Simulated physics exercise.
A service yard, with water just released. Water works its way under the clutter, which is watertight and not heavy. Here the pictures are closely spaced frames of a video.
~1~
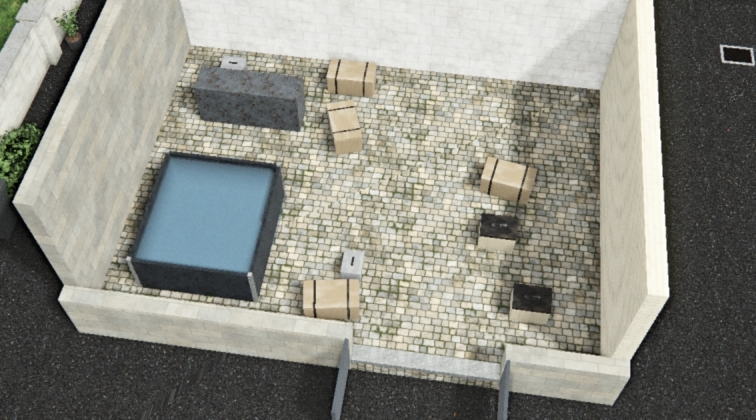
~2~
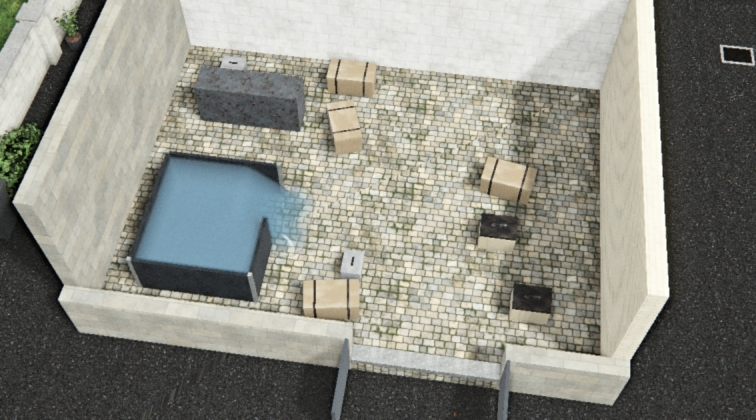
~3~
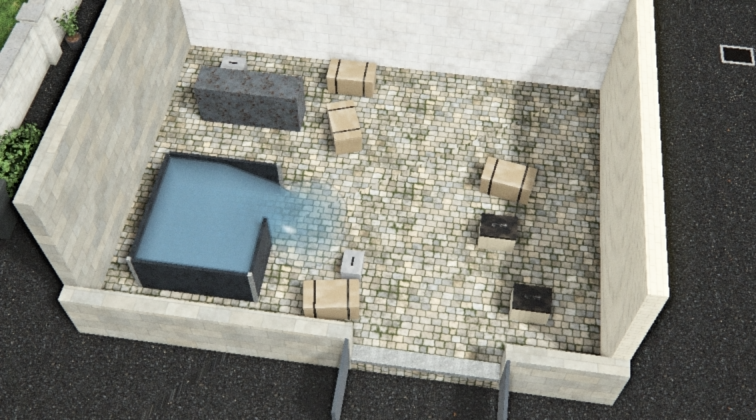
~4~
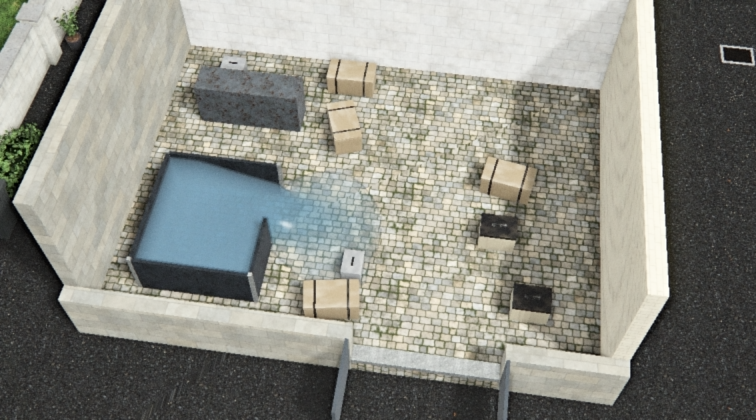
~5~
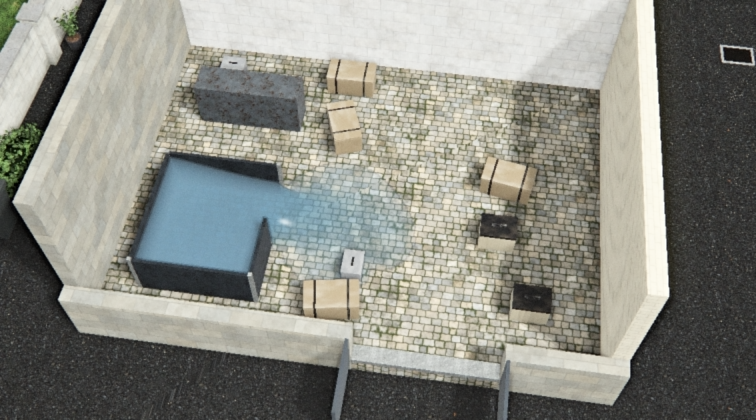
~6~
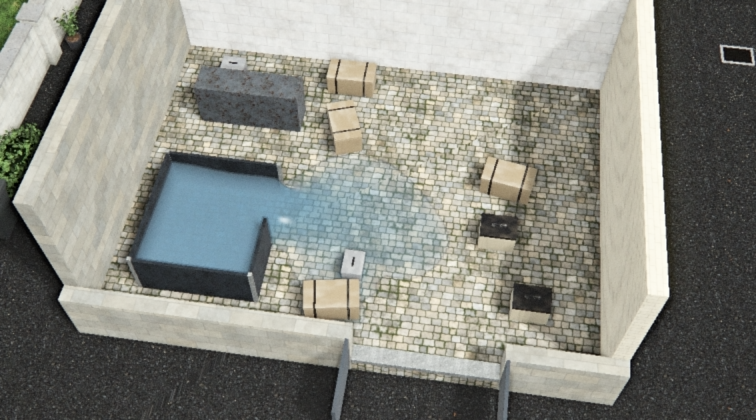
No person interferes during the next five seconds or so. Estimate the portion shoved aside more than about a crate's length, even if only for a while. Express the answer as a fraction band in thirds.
Fraction band: 1/3 to 2/3.
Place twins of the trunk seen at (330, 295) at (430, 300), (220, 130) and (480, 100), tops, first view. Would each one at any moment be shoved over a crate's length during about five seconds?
As listed: Moved that far, no, yes.
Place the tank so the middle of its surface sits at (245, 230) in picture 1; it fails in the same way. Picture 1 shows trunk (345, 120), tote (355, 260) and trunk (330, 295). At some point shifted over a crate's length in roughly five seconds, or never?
Object by object, in turn: Lingered near its place, travelled a good distance, lingered near its place.
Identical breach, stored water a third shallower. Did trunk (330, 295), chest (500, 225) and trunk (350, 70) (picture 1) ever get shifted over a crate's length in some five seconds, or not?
First one missed the mark, second one cleared the mark, third one missed the mark.
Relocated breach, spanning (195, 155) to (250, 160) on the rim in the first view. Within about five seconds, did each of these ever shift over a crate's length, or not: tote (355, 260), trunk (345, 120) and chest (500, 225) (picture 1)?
First below the mark, then over the mark, then over the mark.
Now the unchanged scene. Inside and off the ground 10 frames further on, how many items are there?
I get 2.
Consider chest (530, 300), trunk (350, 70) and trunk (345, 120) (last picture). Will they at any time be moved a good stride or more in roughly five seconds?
Taking them as listed, the first cleared the mark, the next remained nearby, and the last remained nearby.
A moment on, 0 of 8 are well off their spots; 0 afloat.
Next, 4 of 8 are well off their spots; 2 afloat.
Later, 4 of 8 are well off their spots; 3 afloat.
In the end, 3 of 8 are well off their spots, and 4 have been at some point; 3 afloat.
